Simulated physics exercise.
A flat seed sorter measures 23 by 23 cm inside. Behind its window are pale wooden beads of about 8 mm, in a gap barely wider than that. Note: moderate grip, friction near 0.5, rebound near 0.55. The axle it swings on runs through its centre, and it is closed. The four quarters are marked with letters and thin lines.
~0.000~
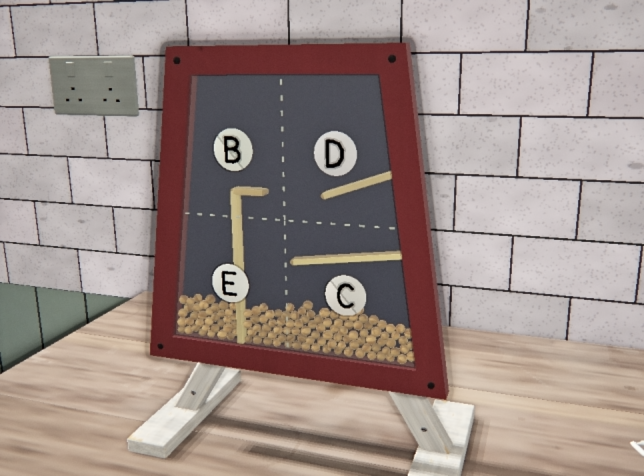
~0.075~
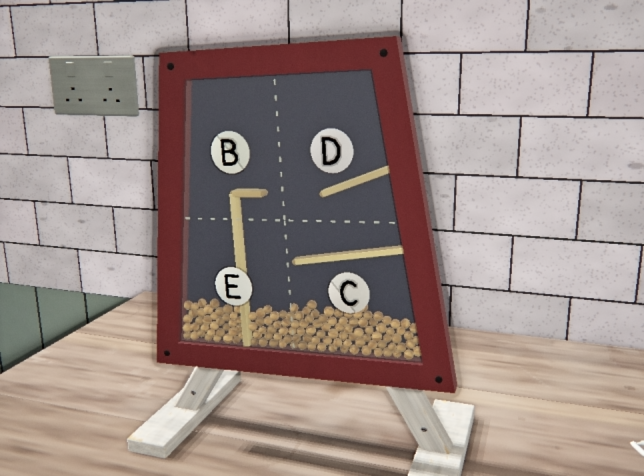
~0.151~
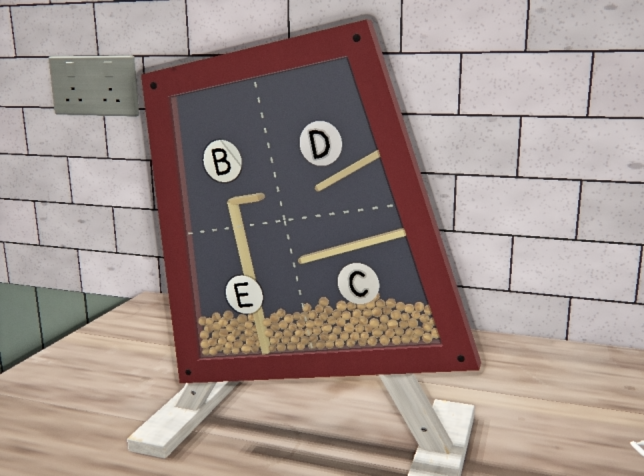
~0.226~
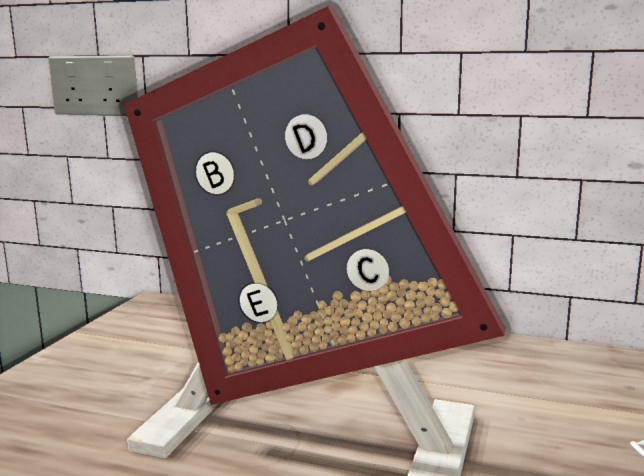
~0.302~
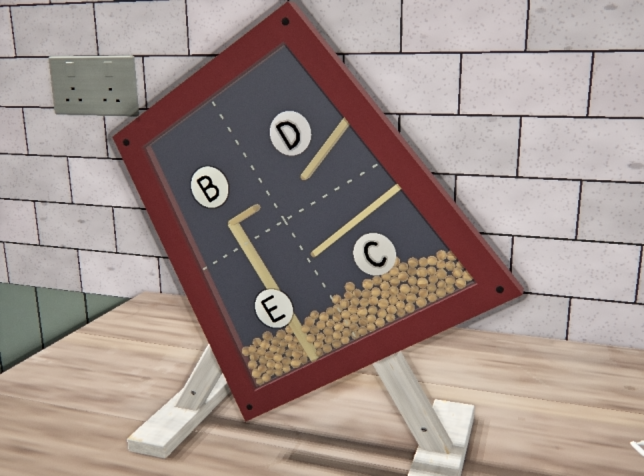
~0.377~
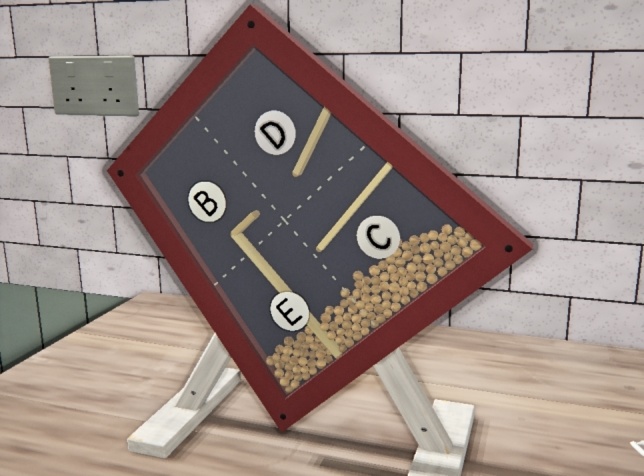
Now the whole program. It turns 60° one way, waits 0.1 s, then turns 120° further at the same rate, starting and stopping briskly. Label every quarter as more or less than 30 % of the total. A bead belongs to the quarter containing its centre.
B: More. C: Less. D: More. E: Less.
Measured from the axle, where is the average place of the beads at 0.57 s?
Position estimate: Right 7 cm, below 6 cm.
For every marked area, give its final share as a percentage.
Quarter B: 45; quarter C: 5; quarter D: 45; quarter E: 0.
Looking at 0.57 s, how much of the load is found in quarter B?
The share there is around 0 percent.
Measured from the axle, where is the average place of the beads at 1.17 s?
Roughly 8 cm to the right and 1 cm up.
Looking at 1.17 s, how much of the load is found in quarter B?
I'd say near 0 in a hundred.
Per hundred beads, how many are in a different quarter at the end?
Around 95 percent.
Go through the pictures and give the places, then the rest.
The first frame shows level; about 130 beads; beads' middle (293, 328); highest (359, 310); B (233, 150), C (346, 296), D (335, 154), E (230, 283).
The second frame shows turned 3° anticlockwise; beads' middle (298, 328); highest (363, 307).
The third frame shows turned 11° anticlockwise; beads' middle (313, 328); highest (374, 296); wall ends (303, 260), (260, 197), (319, 187).
The fourth frame shows turned 22° anticlockwise; beads' middle (332, 324); highest (433, 283).
The fifth frame shows turned 32° anticlockwise; beads' middle (350, 317); highest (452, 256).
The sixth frame shows turned 43° anticlockwise; beads' middle (365, 307); highest (447, 230); B (207, 202), C (378, 237), D (275, 133), E (290, 311).
After 0.57 s, it stands 60° anticlockwise; the beads' middle is 7 cm right of and 6 cm below the centre; C 40 %, E 60 %.
After 1.17 s, it stands 120° anticlockwise; the beads' middle is 8 cm right of and 1 cm above the centre; C 20 %, E 75 %.
After 1.67 s, it stands 180° anticlockwise; the beads' middle is 1 cm right of and 6 cm below the centre; B 45 %, C 5 %, D 35 %, E 15 %.
At rest by 2.6 s, it stands 180° anticlockwise; B 45 %, C 5 %, D 45 %, E 0 %.
